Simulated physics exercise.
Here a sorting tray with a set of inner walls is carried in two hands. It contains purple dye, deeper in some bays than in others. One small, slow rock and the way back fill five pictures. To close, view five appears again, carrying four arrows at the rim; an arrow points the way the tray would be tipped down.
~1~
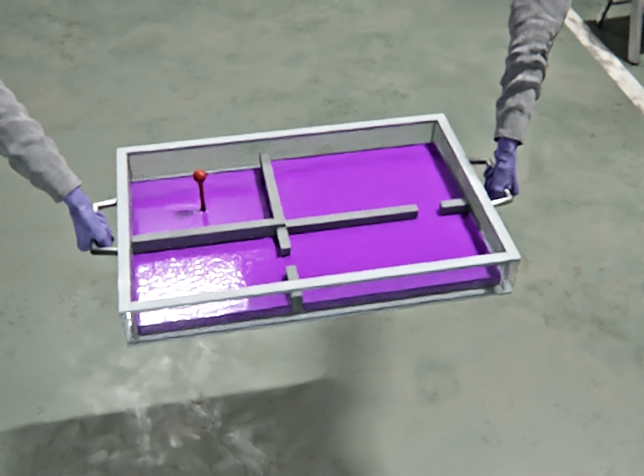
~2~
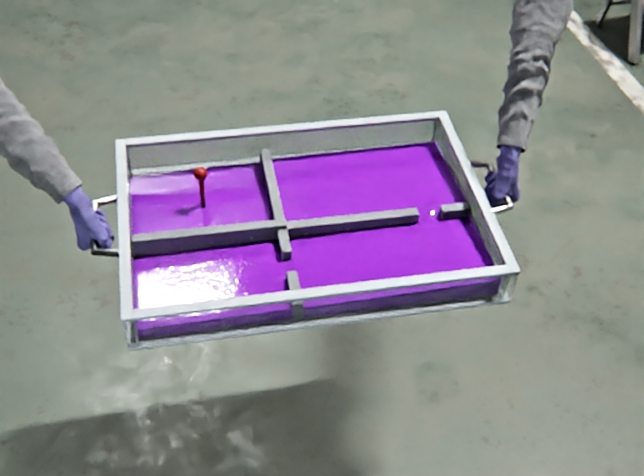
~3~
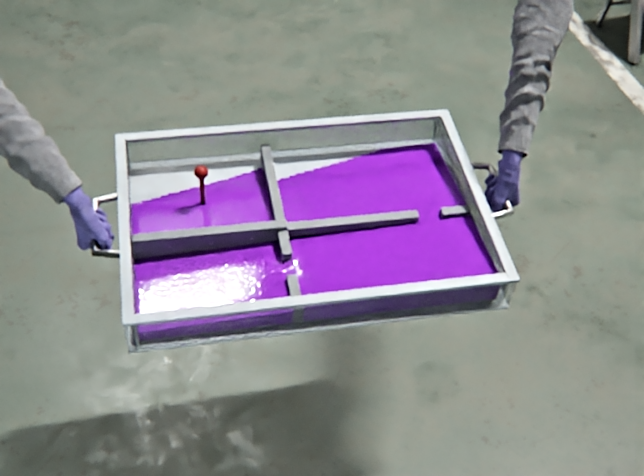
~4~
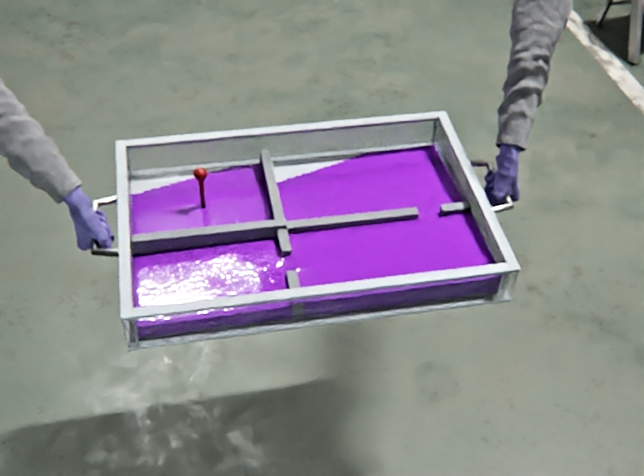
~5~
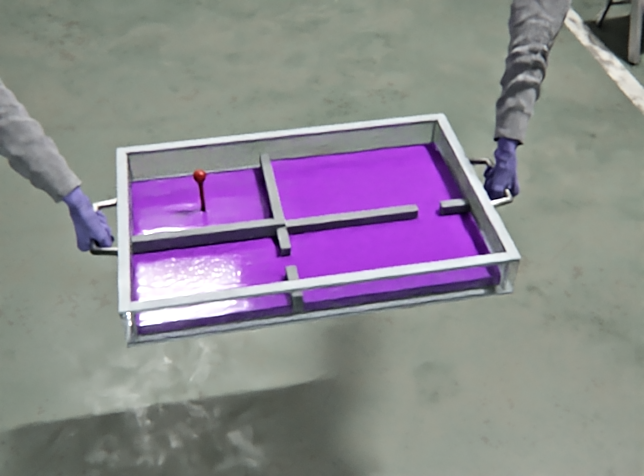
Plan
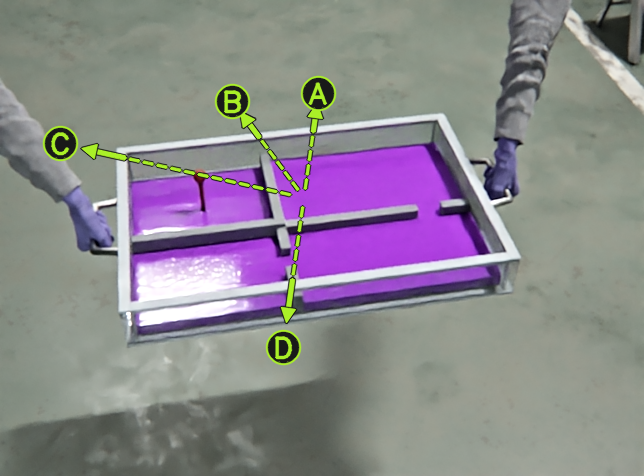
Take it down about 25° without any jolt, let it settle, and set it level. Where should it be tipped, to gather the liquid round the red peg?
B is best.
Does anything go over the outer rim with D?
Yes.
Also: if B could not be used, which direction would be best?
The answer is C.
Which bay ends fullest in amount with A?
The back right bay.
On the marked copy, A ends at (316, 108); B ends at (243, 116); C ends at (86, 149); D ends at (287, 317).
With A, about 8 % of the liquid ends in the peg's bay; about 51 % goes over the rim.
With B, about 32 % of the liquid ends in the peg's bay; about 45 % goes over the rim.
With C, about 23 % of the liquid ends in the peg's bay; about 66 % goes over the rim.
With D, about 9 % of the liquid ends in the peg's bay; about 46 % goes over the rim.
